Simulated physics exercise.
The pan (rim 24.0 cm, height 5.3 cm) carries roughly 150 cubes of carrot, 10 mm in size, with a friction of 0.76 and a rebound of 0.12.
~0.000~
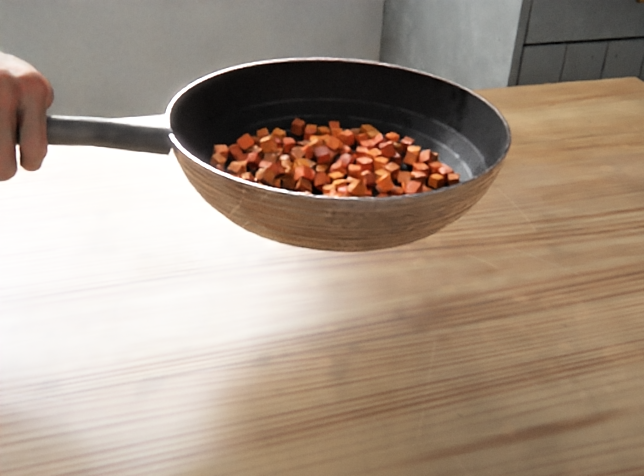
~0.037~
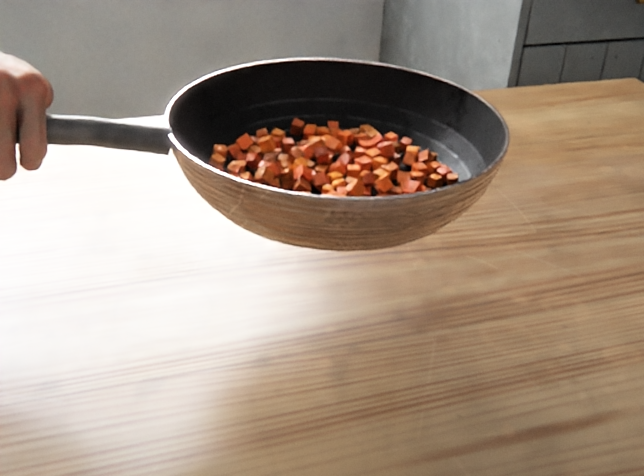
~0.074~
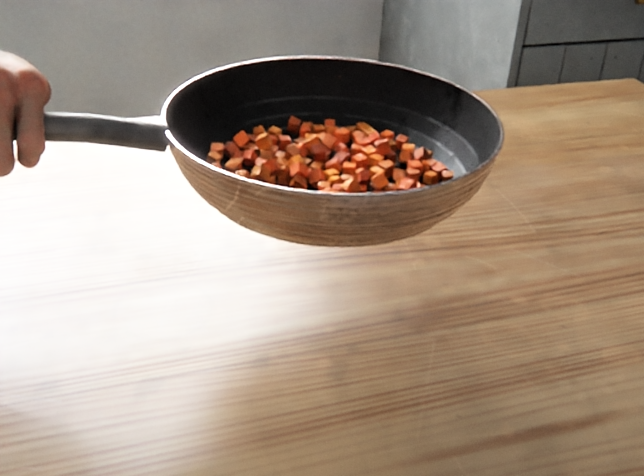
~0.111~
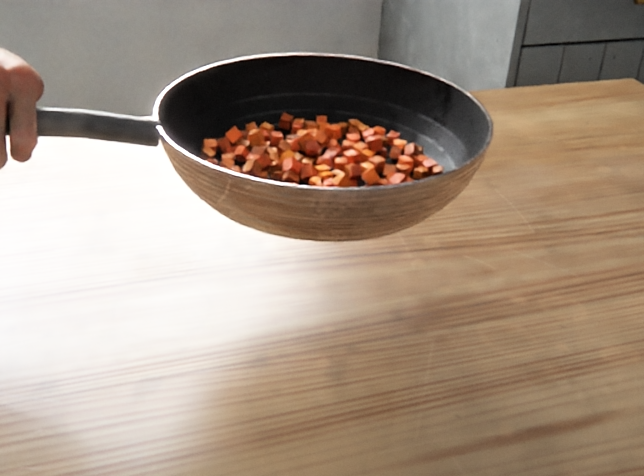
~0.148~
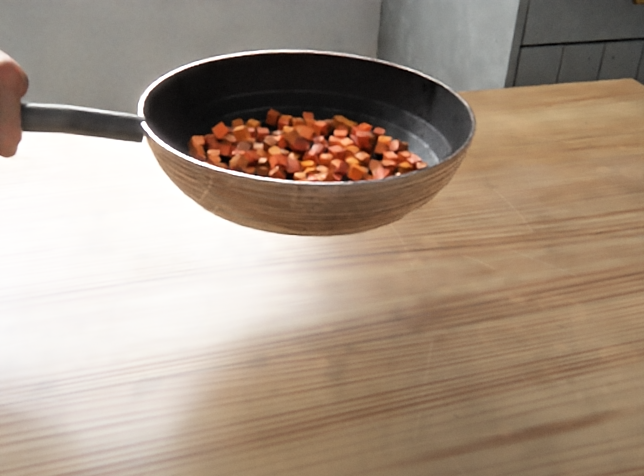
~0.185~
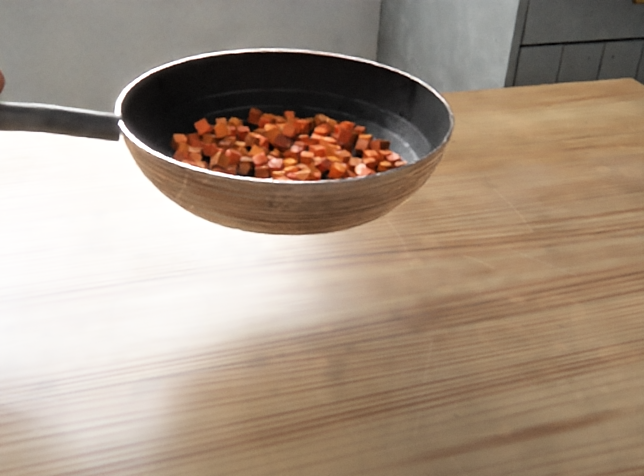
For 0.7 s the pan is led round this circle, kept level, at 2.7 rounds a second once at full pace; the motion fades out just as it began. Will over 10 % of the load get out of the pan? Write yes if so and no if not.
I write no.
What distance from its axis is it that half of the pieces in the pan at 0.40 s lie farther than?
Reading: Near 6.0 cm.
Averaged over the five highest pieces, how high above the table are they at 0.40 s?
Roughly 13 cm.
After 0.40 s, pan 100 %; middle of the pieces not yet landed near (277, 192).
After 0.57 s, pan 100 %; middle of the pieces not yet landed near (298, 167).
Then, at 0.74 s, pan 100 %; middle of the pieces not yet landed near (268, 176).
Then, at 0.89 s, pan 100 %; middle of the pieces not yet landed near (268, 177).
At rest (1.5 s), pan 100 %.
